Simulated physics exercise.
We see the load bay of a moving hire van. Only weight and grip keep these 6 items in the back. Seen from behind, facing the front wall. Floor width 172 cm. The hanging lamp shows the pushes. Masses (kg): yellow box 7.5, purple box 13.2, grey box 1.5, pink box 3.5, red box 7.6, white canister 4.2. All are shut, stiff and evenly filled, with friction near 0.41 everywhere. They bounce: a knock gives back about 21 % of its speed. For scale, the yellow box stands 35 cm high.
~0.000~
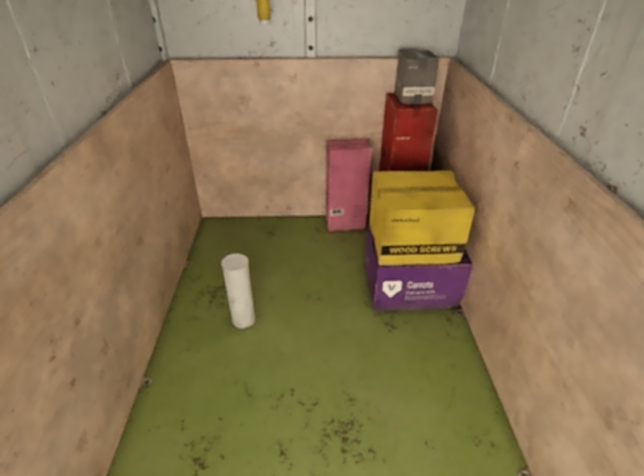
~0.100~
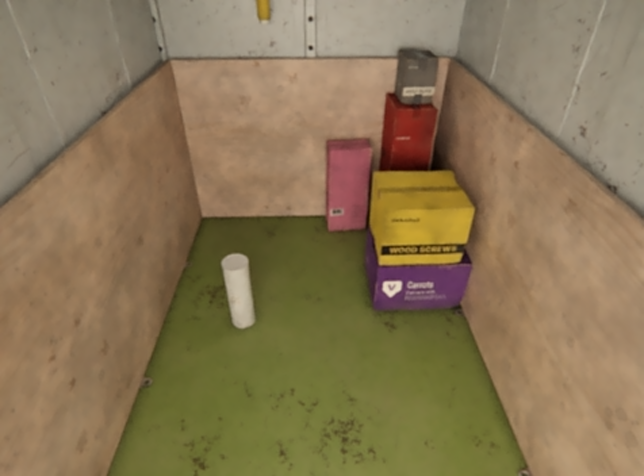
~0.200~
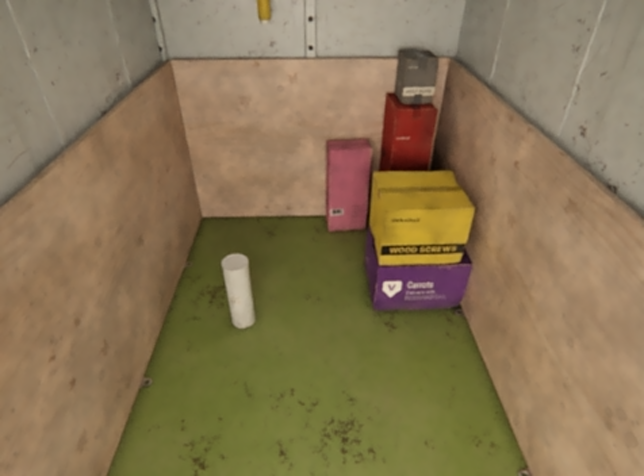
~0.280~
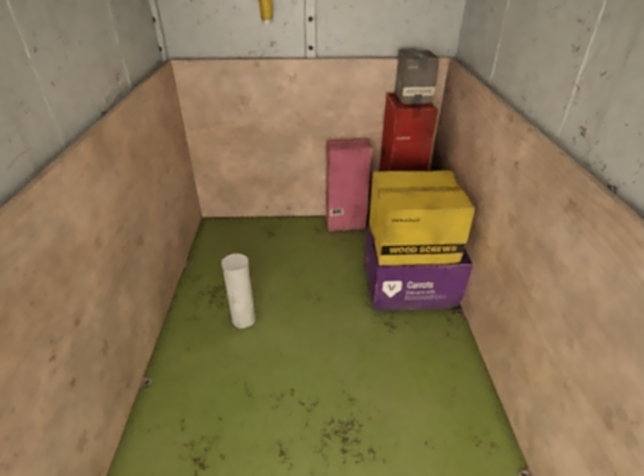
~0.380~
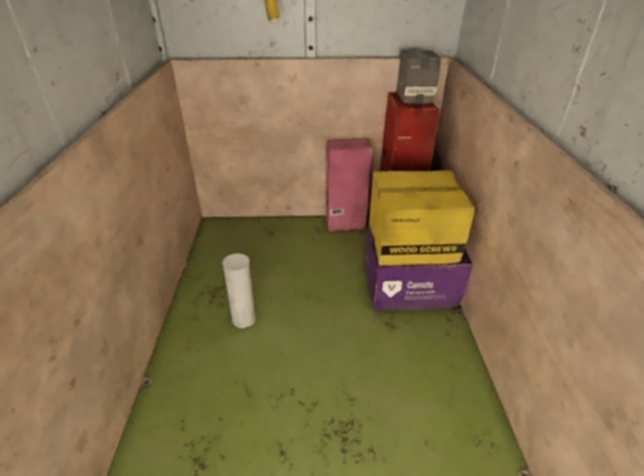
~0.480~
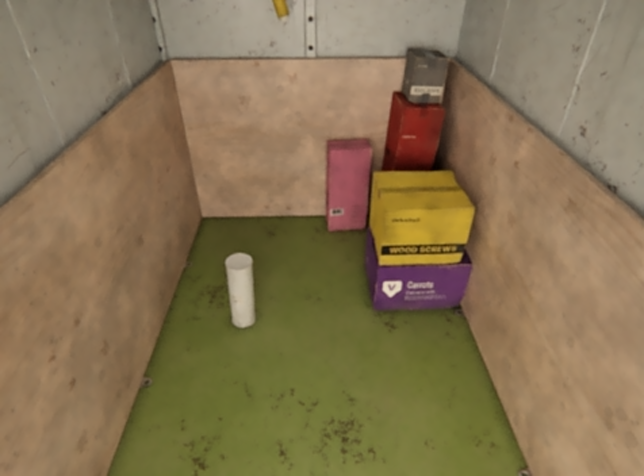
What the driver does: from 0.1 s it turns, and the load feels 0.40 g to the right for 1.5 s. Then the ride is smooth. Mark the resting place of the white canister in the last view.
Look near (339, 312).
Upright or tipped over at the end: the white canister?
The white canister tips over.
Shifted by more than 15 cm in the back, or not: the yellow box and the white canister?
The yellow box holds its spot; the white canister gets shifted.
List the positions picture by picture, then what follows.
No push; white canister (240, 292); yellow box (416, 216), in the first frame.
No push; grey box (416, 77); pink box (347, 187), in the second frame.
Force 0.16 g right; red box (402, 170); yellow box (416, 216), in the third frame.
Force 0.29 g right; purple box (413, 265); grey box (416, 77), in the fourth frame.
Force 0.40 g right; pink box (347, 187); red box (403, 170), in the fifth frame.
Force 0.40 g right; white canister (242, 292); yellow box (416, 216), in the sixth frame.
After 0.98 s, force 0.40 g right; white canister on its side near (302, 309); red box leaning 7°; grey box slid 13 cm.
After 2.28 s, no push; white canister on its side near (339, 311); grey box leaning 4°; red box leaning 4°.
After 3.78 s, no push; white canister on its side near (339, 312); grey box slid 6 cm; red box slid 3 cm.
At rest (5.4 s), tipped over in the back, white canister; the other 5 in place, give or take 15 cm. Seen from the same camera at the end, white canister near (339, 312).
